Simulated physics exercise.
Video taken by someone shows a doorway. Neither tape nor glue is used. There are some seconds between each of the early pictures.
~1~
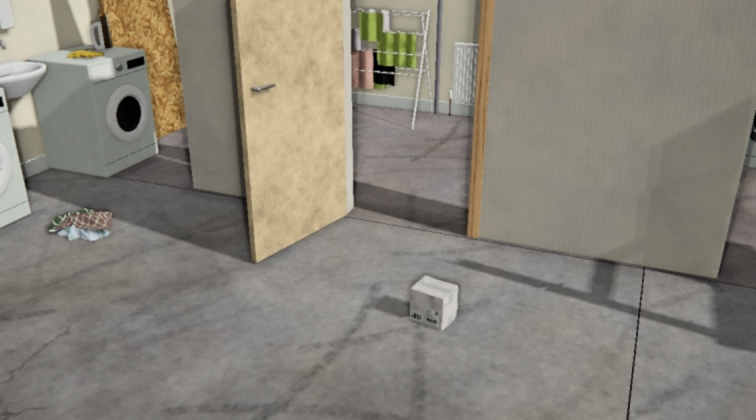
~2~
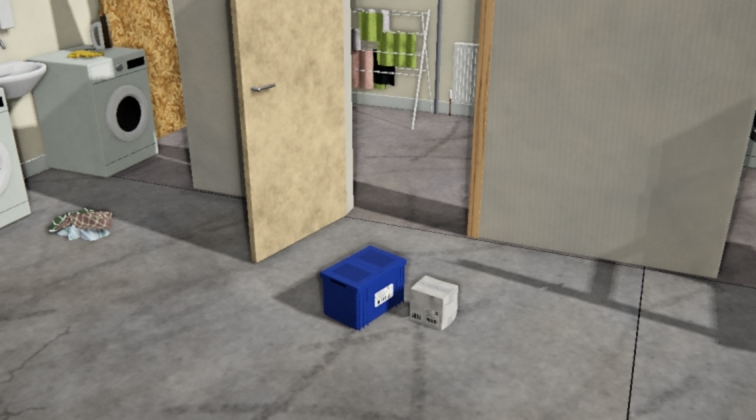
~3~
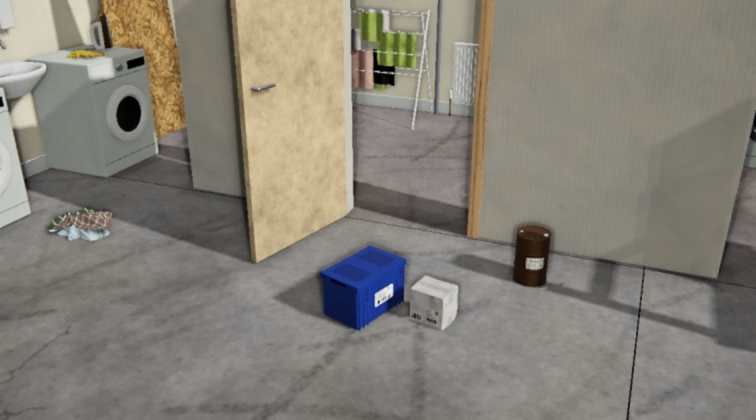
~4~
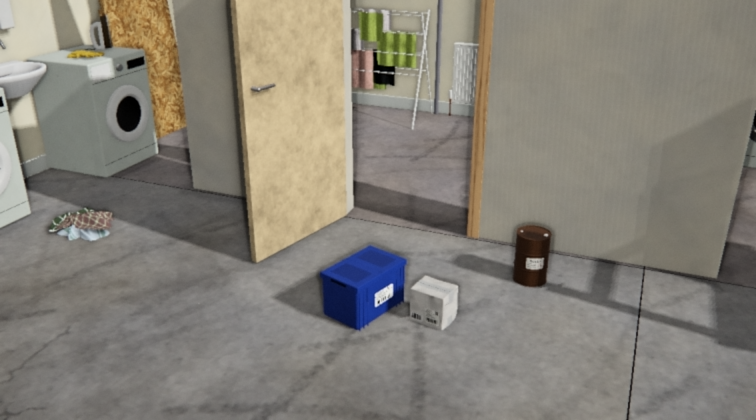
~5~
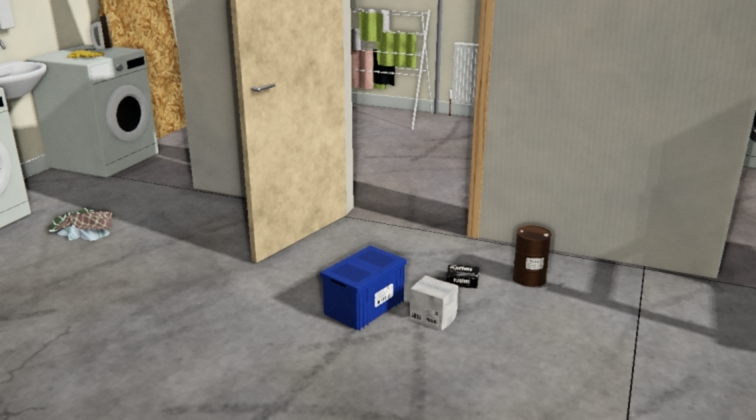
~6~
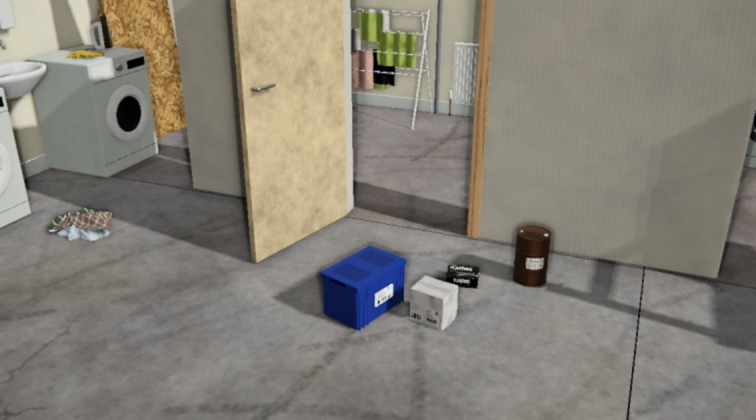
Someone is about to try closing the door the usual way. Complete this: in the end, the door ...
In the end, the door swings shut.
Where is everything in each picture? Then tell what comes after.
Door wide open and still, in the first picture.
Door wide open and still; white parcel (434, 303), in the second picture.
Door wide open and still; blue tote (364, 287); white parcel (434, 303), in the third picture.
Door wide open and still; brown canister (532, 256); blue tote (364, 287), in the fourth picture.
Door wide open and still; white parcel (434, 303); brown canister (532, 256), in the fifth picture.
Door wide open and still; black box (463, 276); blue tote (364, 287), in the sixth picture.
Then, 0.90 s after the last picture, door 81° open.
Then, 1.60 s after the last picture, door 49° open.
Then, 2.30 s after the last picture, door 15° open.
At rest, door 0° open; all 4 in place. Seen from the same camera at the end, black box near (463, 276).
